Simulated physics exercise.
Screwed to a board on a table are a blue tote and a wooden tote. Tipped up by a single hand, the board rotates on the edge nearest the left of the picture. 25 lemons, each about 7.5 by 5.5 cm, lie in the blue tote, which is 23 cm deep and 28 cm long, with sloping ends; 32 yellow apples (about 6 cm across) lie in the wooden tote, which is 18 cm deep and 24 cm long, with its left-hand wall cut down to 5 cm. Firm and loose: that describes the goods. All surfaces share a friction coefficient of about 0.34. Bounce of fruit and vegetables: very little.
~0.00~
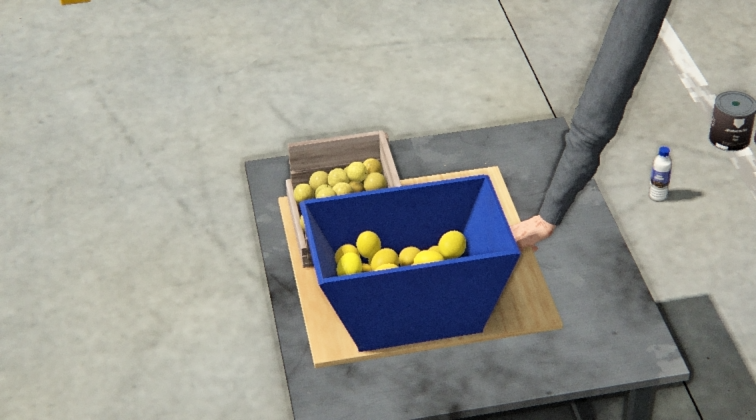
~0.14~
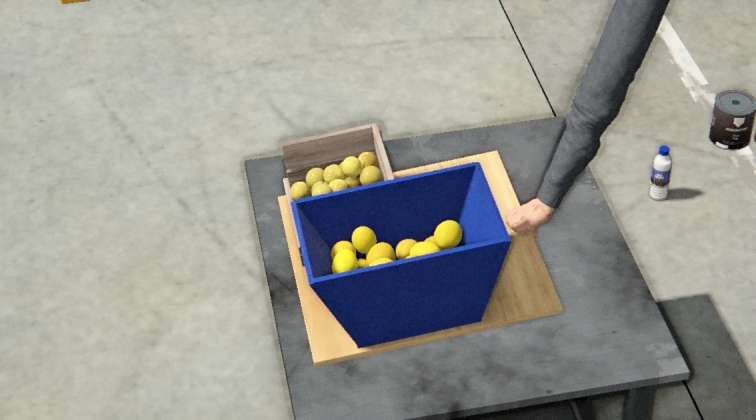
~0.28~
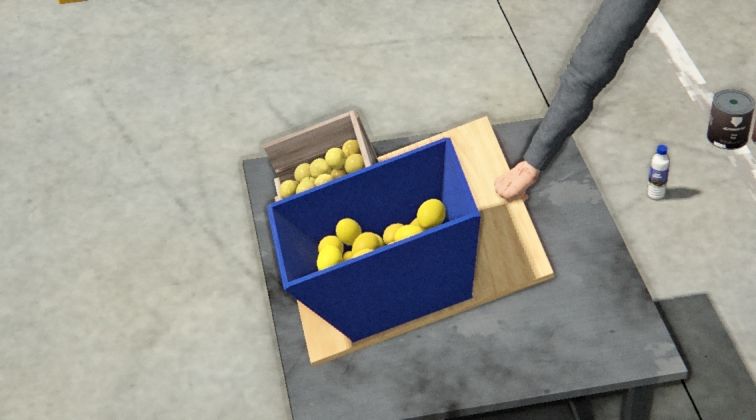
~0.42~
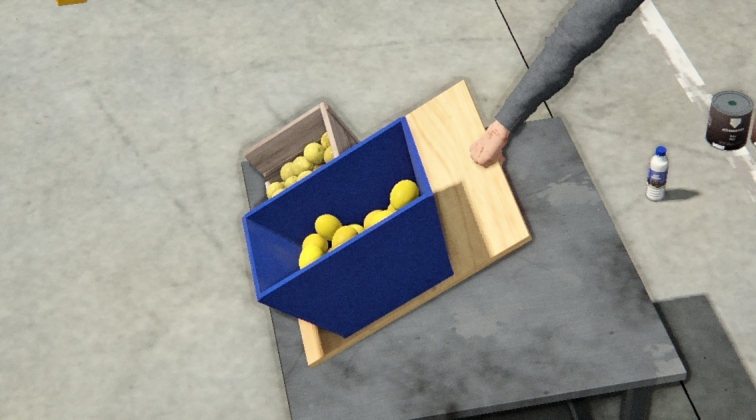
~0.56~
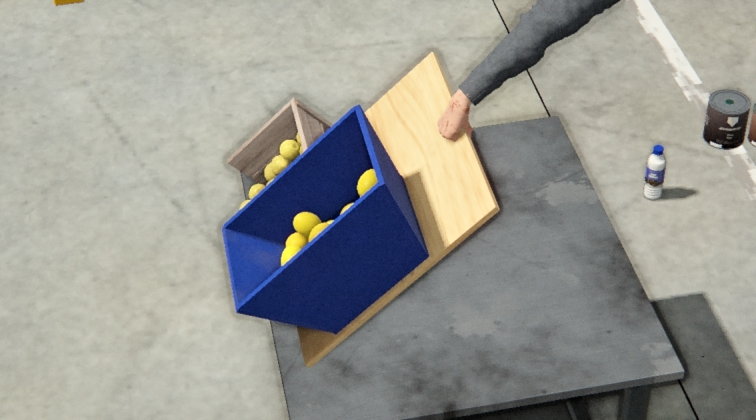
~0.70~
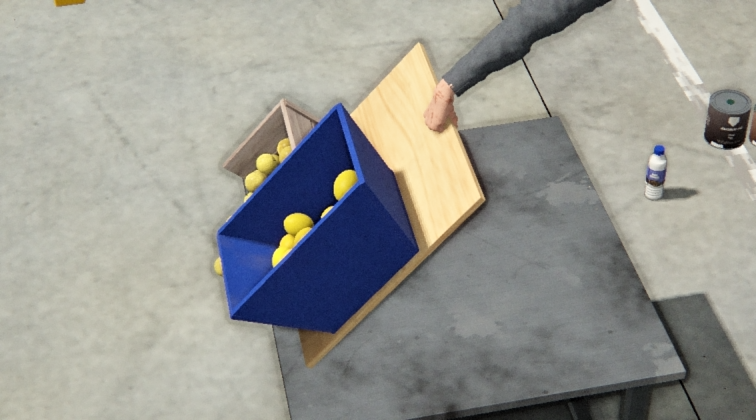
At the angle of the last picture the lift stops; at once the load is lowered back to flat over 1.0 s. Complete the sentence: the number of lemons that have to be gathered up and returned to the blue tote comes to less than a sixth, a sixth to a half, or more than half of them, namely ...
It comes to less than a sixth of them.
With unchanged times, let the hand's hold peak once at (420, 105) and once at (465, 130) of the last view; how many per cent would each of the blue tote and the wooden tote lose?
The blue tote would lose 0 per cent in the first try and 0 per cent in the second, the wooden tote 50 and then 50 per cent.
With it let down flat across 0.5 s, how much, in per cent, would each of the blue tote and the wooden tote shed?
In that case blue tote 0 %, wooden tote 50 %.
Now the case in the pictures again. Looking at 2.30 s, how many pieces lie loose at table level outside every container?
The number is some 0.
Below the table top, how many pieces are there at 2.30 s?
Estimated tally of pieces: Close to 16.
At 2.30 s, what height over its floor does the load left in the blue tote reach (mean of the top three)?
It comes to close to 14 centimetres.
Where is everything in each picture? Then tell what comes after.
In the first frame (places track the rim corner closest to us here, unless another is named), blue tote (324, 281); wooden tote (by its farthest rim corner) (379, 132); tipped 0°; all still inside.
In the second frame, blue tote (314, 280); wooden tote (372, 125); tipped 5°.
In the third frame, blue tote (288, 285); wooden tote (349, 113); tipped 17°.
In the fourth frame, blue tote (260, 296); tipped 30°.
In the fifth frame, blue tote (238, 307); tipped 42°.
In the sixth frame, blue tote (232, 313); tipped 47°; 3 out.
After 0.96 s, tilt 39°; the blue tote has all 25 and the wooden tote is down by 15 of 32.
After 1.28 s, tilt 18°; the blue tote has all 25 and the wooden tote is down by 17 of 32.
After 1.73 s, tilt 0°; the blue tote has all 25 and the wooden tote is down by 17 of 32.
Final count (at 2.30 s), the blue tote has all 25 and the wooden tote is down by 17 of 32. Asked share, 0 of 25, 0 per cent.
